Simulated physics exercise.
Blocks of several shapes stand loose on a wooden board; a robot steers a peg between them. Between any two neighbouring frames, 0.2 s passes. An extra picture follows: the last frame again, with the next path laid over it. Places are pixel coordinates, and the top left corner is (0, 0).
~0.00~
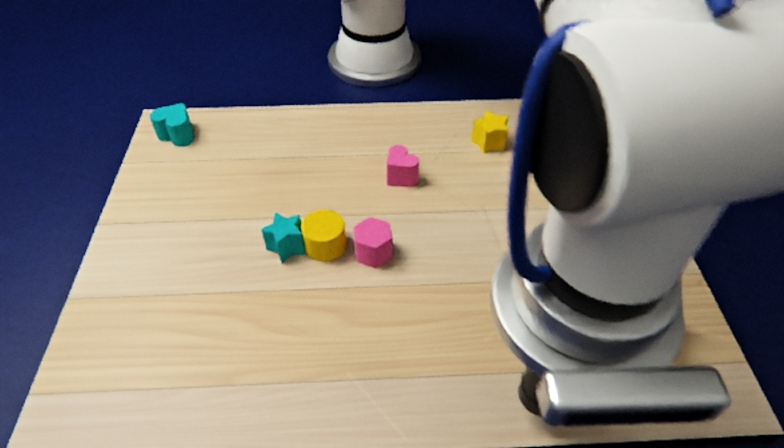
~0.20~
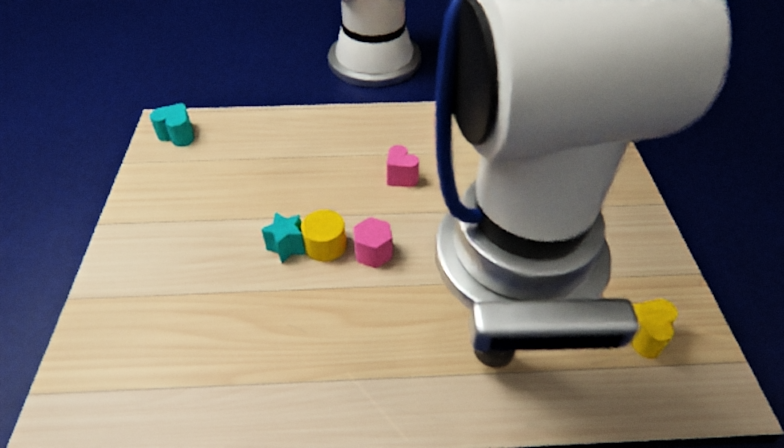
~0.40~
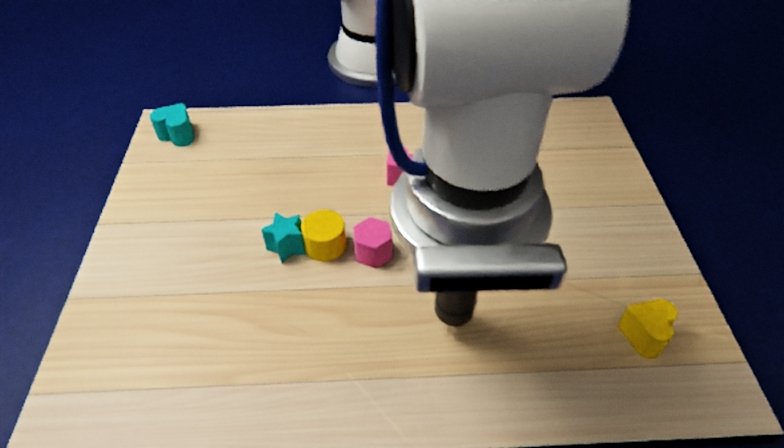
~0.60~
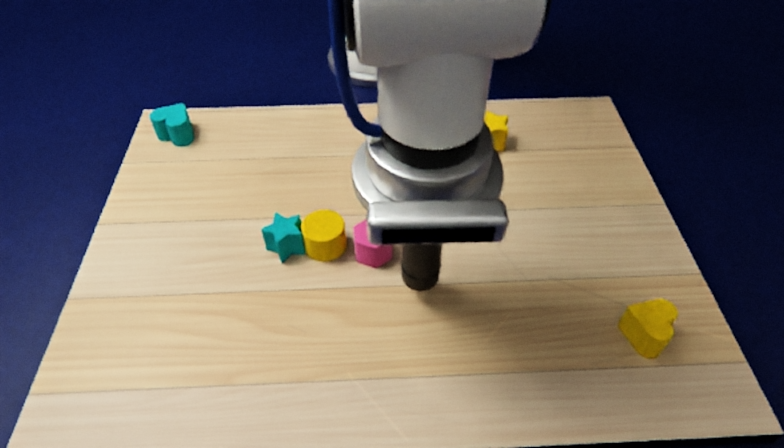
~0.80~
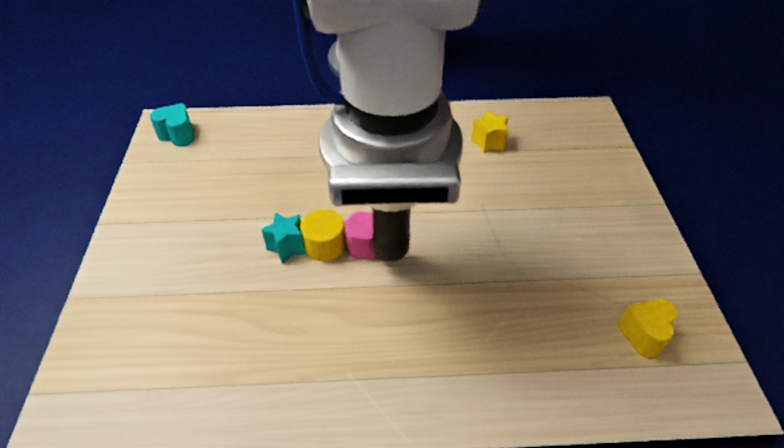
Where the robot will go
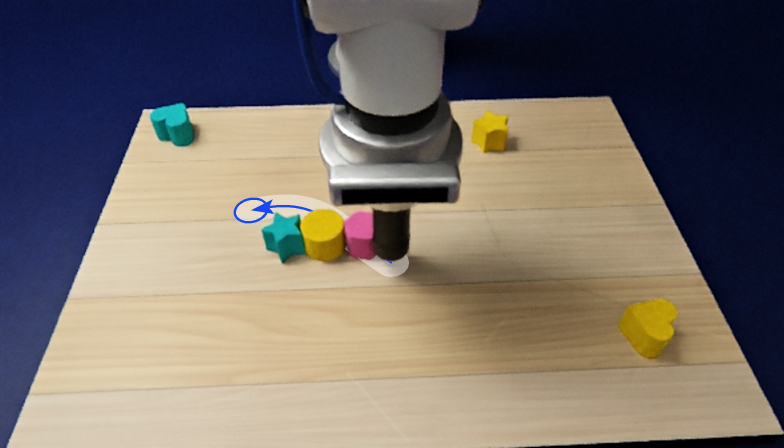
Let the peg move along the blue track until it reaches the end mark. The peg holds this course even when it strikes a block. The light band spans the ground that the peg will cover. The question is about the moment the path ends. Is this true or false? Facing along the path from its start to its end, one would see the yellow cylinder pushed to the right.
False - the claim does not hold.
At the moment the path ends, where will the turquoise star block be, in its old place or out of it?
It is moved from its place.
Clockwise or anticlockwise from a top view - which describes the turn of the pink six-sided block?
It rotates clockwise.
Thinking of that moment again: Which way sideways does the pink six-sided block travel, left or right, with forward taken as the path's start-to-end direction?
To the right.
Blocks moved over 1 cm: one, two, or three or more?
Put simply, three or more blocks are moved more than 1 cm.
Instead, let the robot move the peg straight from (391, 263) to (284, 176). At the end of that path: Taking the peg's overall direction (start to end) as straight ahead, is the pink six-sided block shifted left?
My answer is no.
The drawn path runs from (391, 263) by way of (348, 233) and (305, 209) to (251, 210).
The first path, step by step. One third of the way, peg (346, 218); turquoise star block (273, 227), turned 25° anticlockwise; yellow cylinder (306, 211); pink six-sided block (336, 188), turned 30° clockwise.
Two thirds of the way, peg (302, 194); turquoise star block (261, 230), turned 75° anticlockwise; yellow cylinder (267, 202); pink six-sided block (323, 168), turned 75° clockwise.
At the end, peg (247, 195); turquoise star block (253, 233), turned 115° anticlockwise; yellow cylinder (224, 215); pink six-sided block (323, 168), turned 75° clockwise.
